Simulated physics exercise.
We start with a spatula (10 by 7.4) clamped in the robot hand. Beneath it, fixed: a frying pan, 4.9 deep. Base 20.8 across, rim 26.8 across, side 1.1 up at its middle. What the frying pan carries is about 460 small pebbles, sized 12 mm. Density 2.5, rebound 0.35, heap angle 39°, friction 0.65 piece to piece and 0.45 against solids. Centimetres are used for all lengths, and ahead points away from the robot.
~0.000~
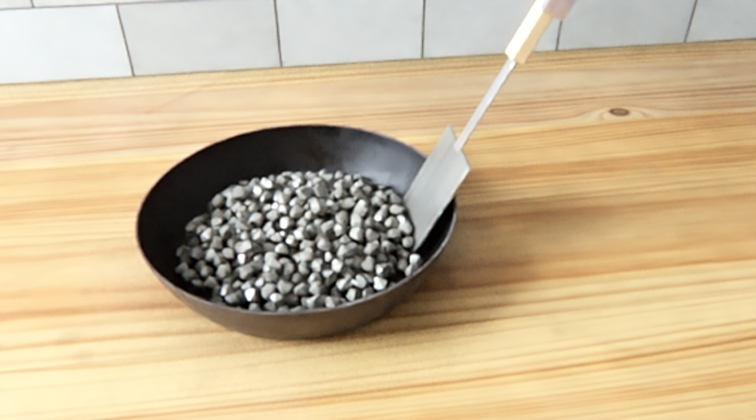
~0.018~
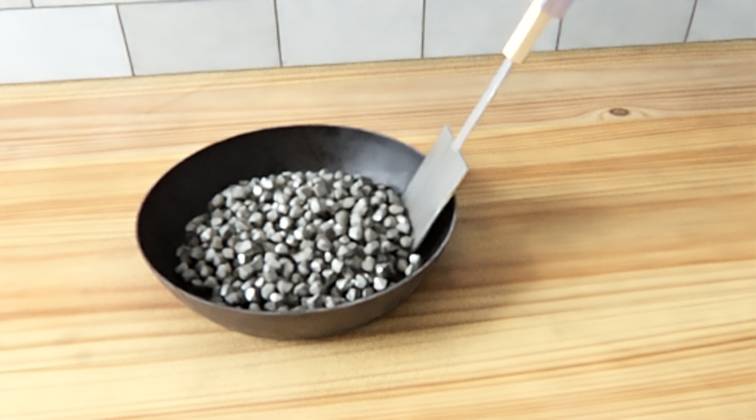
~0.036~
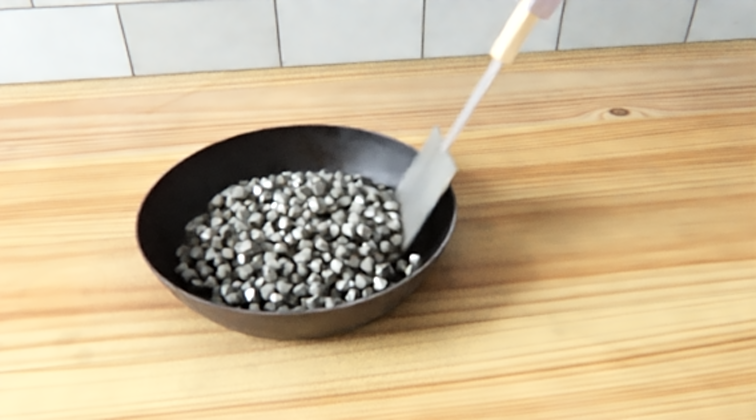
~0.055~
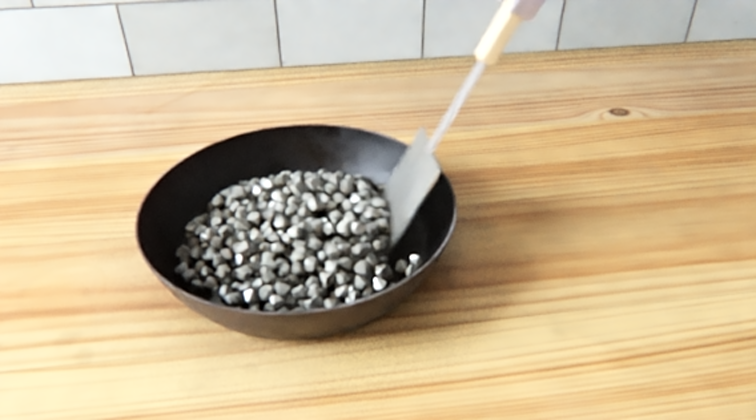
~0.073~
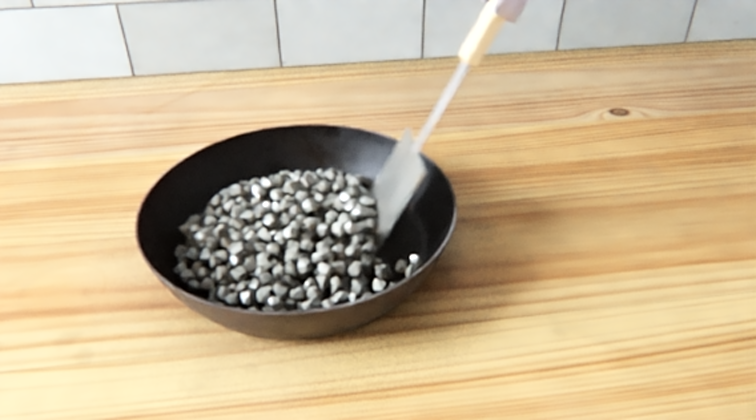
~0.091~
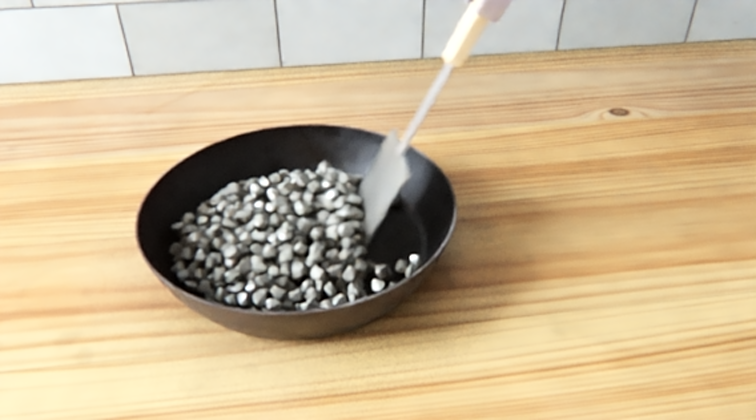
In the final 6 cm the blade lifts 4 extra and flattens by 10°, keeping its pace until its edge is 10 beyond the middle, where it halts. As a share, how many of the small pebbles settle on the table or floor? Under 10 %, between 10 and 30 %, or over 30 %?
Between 10 and 30 %.
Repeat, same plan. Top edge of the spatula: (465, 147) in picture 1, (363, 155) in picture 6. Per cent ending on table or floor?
Close to 25 in a hundred.
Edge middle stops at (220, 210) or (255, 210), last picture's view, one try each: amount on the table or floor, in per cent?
Close to 5 and close to 0 per cent, respectively.
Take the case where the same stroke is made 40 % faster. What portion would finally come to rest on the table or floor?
Estimated result: Some 20 %.
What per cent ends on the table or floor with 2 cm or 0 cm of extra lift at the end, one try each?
I'd put it near 15 in a hundred, then near 5 in a hundred.
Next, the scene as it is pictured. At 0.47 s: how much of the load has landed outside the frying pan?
That would be near 15 per cent, give or take.
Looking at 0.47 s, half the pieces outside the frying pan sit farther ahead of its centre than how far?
That distance is around 20 cm.
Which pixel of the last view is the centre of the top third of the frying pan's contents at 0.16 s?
(260, 216).
After 0.16 s, sloping 63°, highest piece 5 above the table; 465 in the frying pan.
After 0.24 s, sloping 60°, highest piece 7 above the table; 465 in the frying pan.
After 0.47 s, sloping 53°, highest piece 6 above the table; 384 in the frying pan, 78 on the table or floor, 3 on the blade or in flight.
After 1.52 s, sloping 53°, highest piece 6 above the table; 383 in the frying pan, 82 on the table or floor.
At rest, 383 in the frying pan, 82 on the table or floor. That is 18 % on the table or floor.
